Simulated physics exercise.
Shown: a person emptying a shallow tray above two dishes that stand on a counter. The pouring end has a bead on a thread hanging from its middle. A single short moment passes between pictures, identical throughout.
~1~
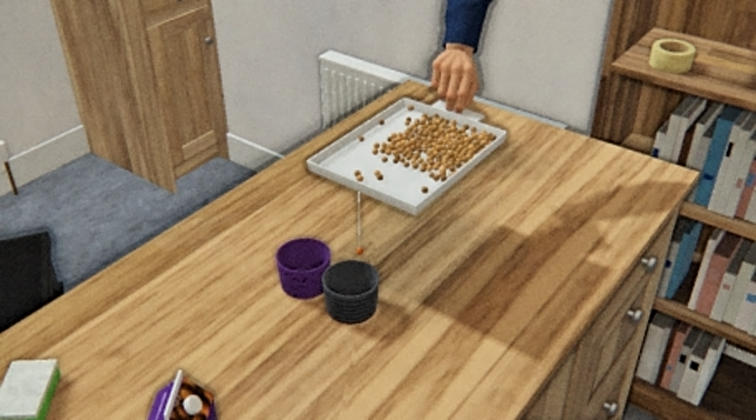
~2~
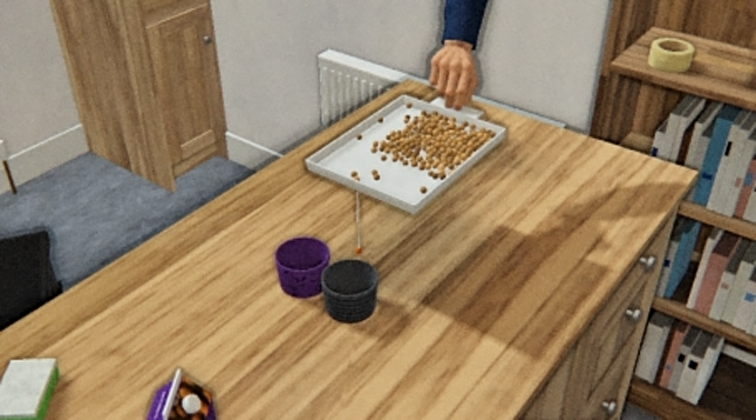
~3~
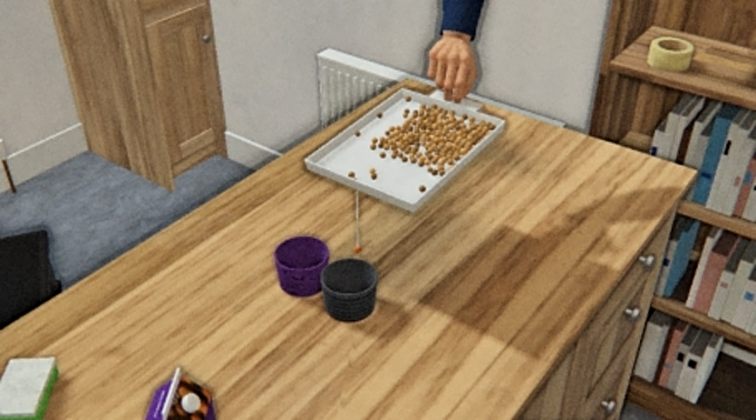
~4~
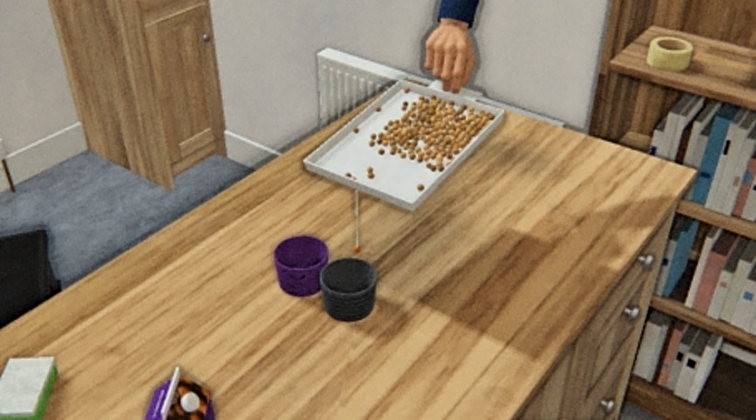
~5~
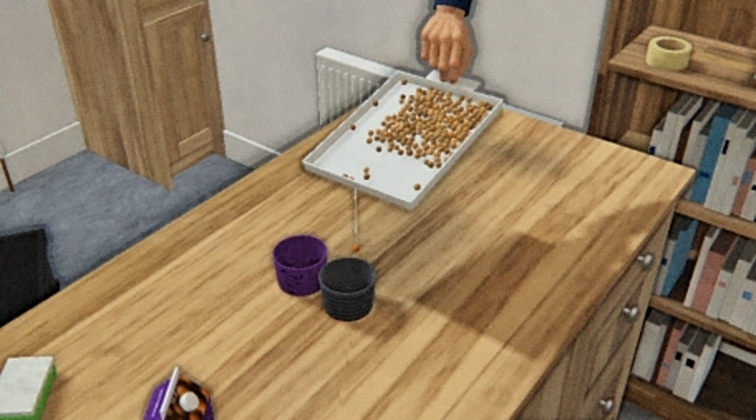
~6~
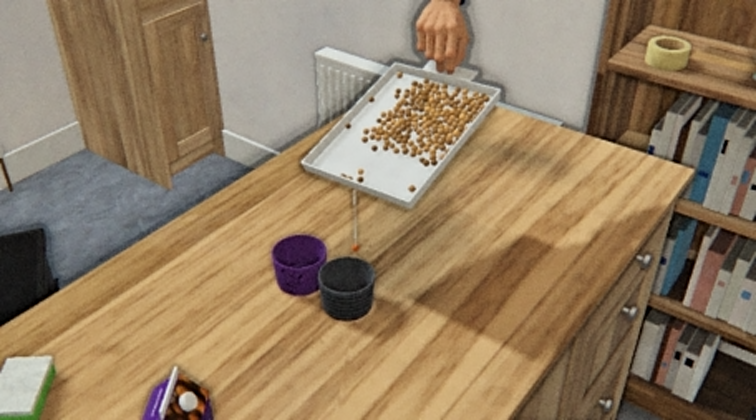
A hand raising the far end of a shallow white tray of small round brown beads above purple and black dishes.
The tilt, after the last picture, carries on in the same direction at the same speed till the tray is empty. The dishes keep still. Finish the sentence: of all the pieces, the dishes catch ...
... most of them.
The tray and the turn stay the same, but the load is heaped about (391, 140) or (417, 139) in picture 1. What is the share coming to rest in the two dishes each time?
First case: Close to 70 %; second case: Close to 70 %.
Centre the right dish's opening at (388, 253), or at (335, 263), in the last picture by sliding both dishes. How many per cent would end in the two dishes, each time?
0 and 70 in a hundred.
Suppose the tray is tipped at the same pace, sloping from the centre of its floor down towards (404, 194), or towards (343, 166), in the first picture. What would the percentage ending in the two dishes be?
I'd put it at some 0 % and then some 30 %.
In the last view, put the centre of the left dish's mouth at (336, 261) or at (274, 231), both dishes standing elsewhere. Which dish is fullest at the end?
It comes out as the dish further left in the first try and the dish further right in the second.
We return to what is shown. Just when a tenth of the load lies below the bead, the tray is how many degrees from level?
It is at around 60 degrees.
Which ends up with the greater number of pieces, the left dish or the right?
The one at left ends up fuller.
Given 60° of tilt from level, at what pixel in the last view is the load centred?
Close to (340, 172).
Just after the last frame, tray tipped steeply; the larger part on the tray; just a few in the right dish; about a tenth in the left dish; about a tenth outside both; about a tenth in the air.
A moment on, tray tipped right over; roughly a third on the tray; about a tenth in the right dish; roughly a quarter in the left dish; roughly a quarter outside both; roughly a quarter in the air.
Further on, tray tipped past a quarter turn; roughly a quarter in the right dish; roughly half in the left dish; roughly a quarter outside both.
When it is over, tray tipped past a quarter turn; roughly a quarter in the right dish; roughly half in the left dish; roughly a quarter outside both.
